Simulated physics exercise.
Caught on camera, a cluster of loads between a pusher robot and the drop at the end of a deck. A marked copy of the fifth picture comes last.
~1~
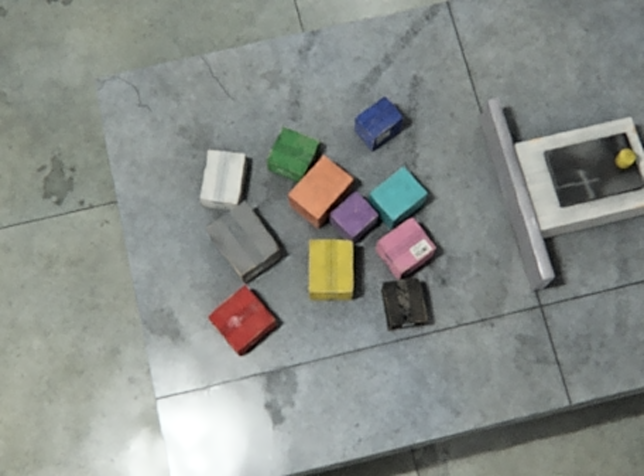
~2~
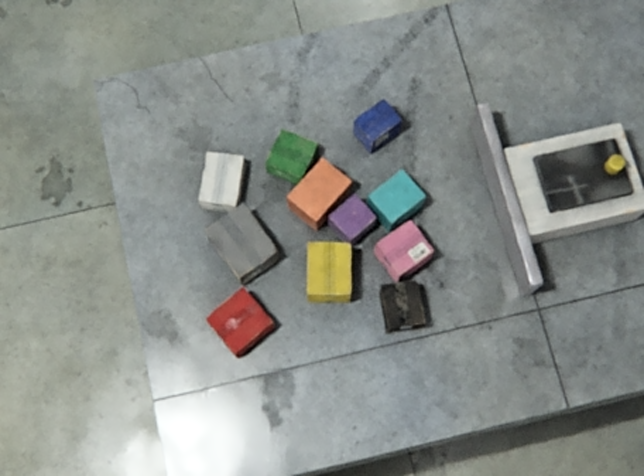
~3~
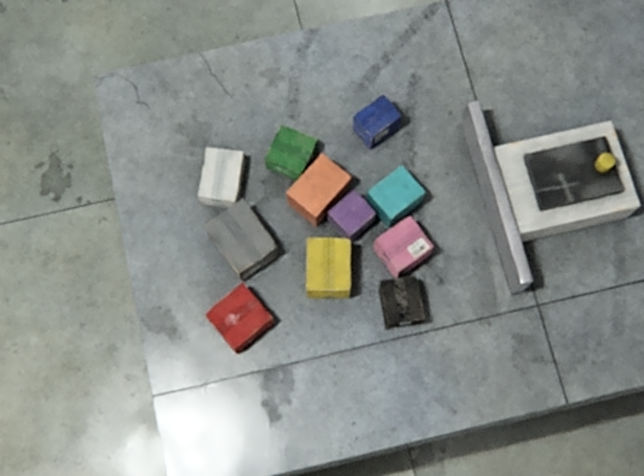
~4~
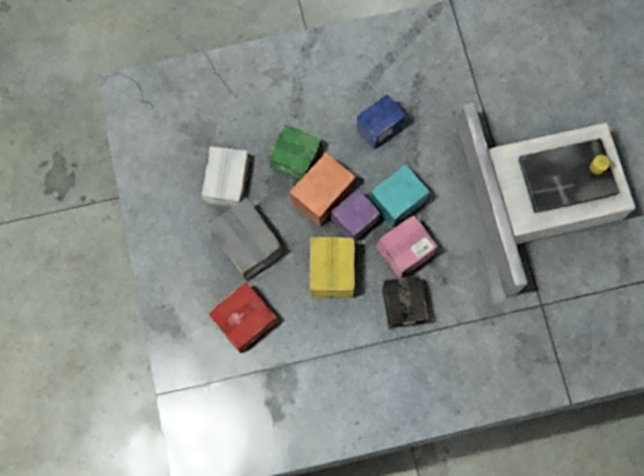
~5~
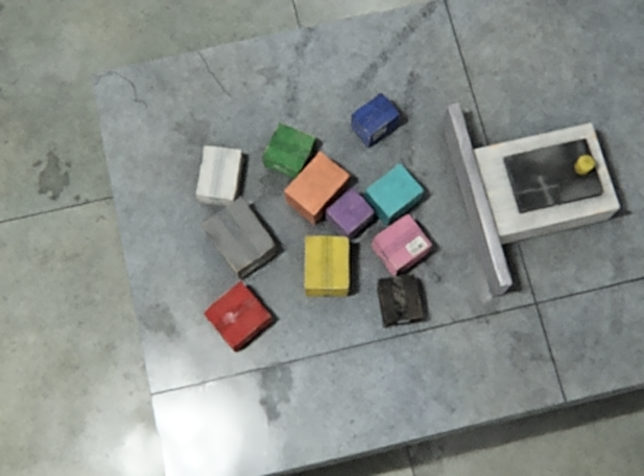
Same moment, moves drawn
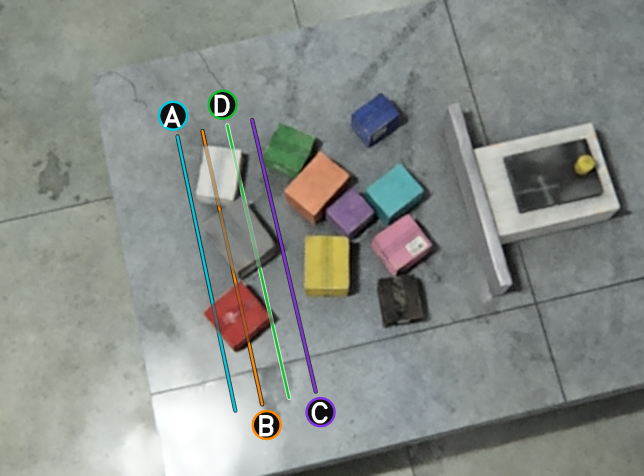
A white pusher robot moves slowly left toward a cluster of still, colourful boxes.
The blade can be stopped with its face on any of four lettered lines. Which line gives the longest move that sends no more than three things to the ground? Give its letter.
No fourth one falls up to A.
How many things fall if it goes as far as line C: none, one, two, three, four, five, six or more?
In all, none.
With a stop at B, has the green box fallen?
By then, no.
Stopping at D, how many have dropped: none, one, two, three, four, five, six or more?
In all, none.
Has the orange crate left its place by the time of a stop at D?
Yes.
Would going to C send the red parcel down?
By then, no.
On the copy, A at (205, 268); B at (231, 262); C at (283, 251); D at (257, 256).
On A. First, robot (450, 199); blue parcel (369, 118); black box (376, 307).
Then, robot (352, 221); red parcel (181, 328); grey parcel (168, 243).
Finally, robot (275, 239); grey parcel over the edge; red parcel over the edge; two fallen.
By contrast, B is within the limit but short; C is within the limit but short; D is within the limit but short.
